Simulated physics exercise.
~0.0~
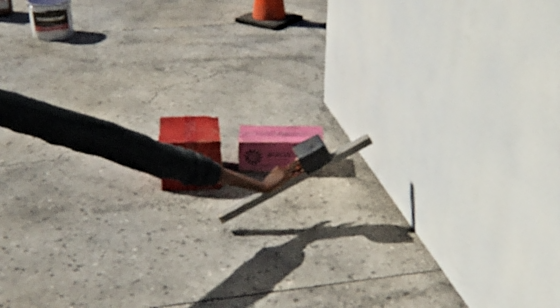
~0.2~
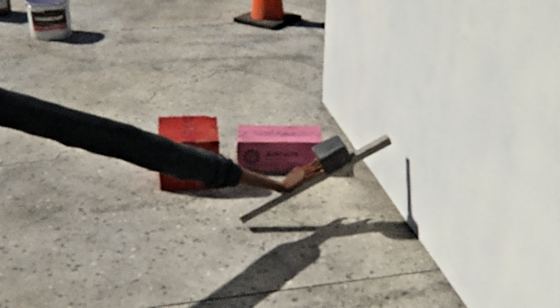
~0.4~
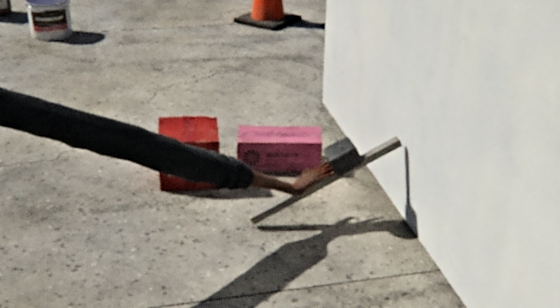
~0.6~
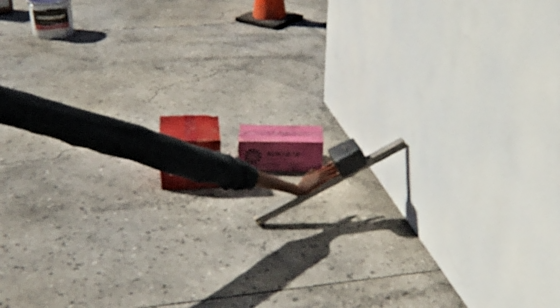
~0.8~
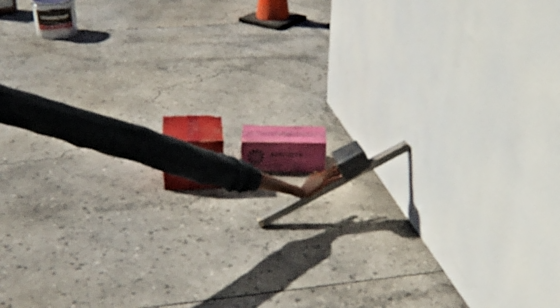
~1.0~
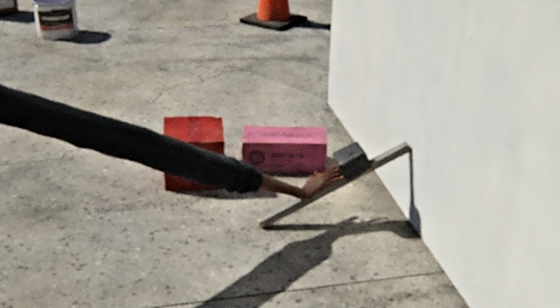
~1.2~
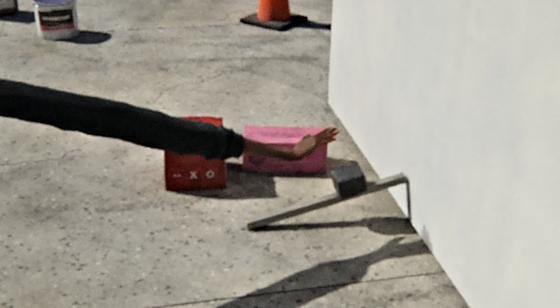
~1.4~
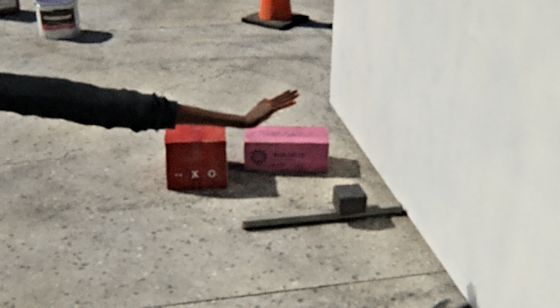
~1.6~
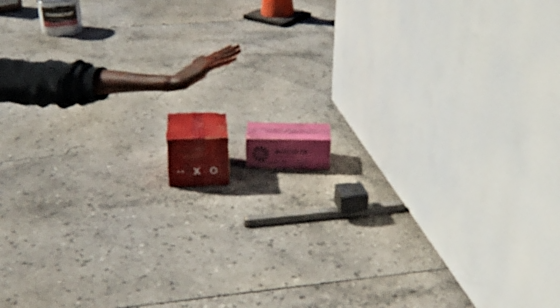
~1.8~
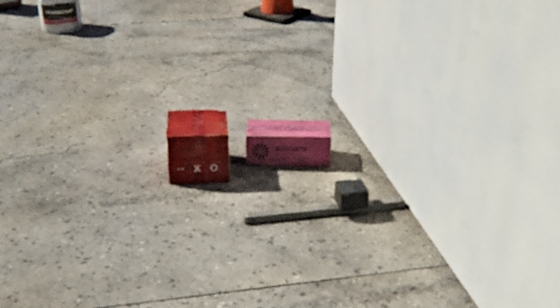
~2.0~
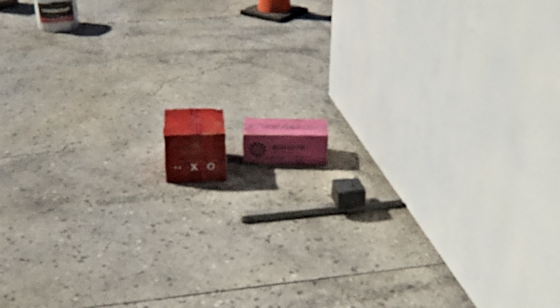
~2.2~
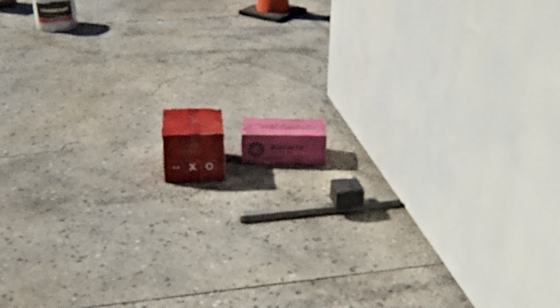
A dark-sleeved arm reaches in from the left over a sunlit concrete floor, seen from slightly above by a gently swaying camera, with a white wall on the right. Behind the hand sit a red box and a pink box, with an orange cone and a white bucket farther back. The hand moves a grey pole, a small dark block on it, rightward until its upper end meets the wall. The hand lets go and draws back left as the pole slides down. The pole ends flat on the floor by the wall, the block still upon it, and both boxes stay put.
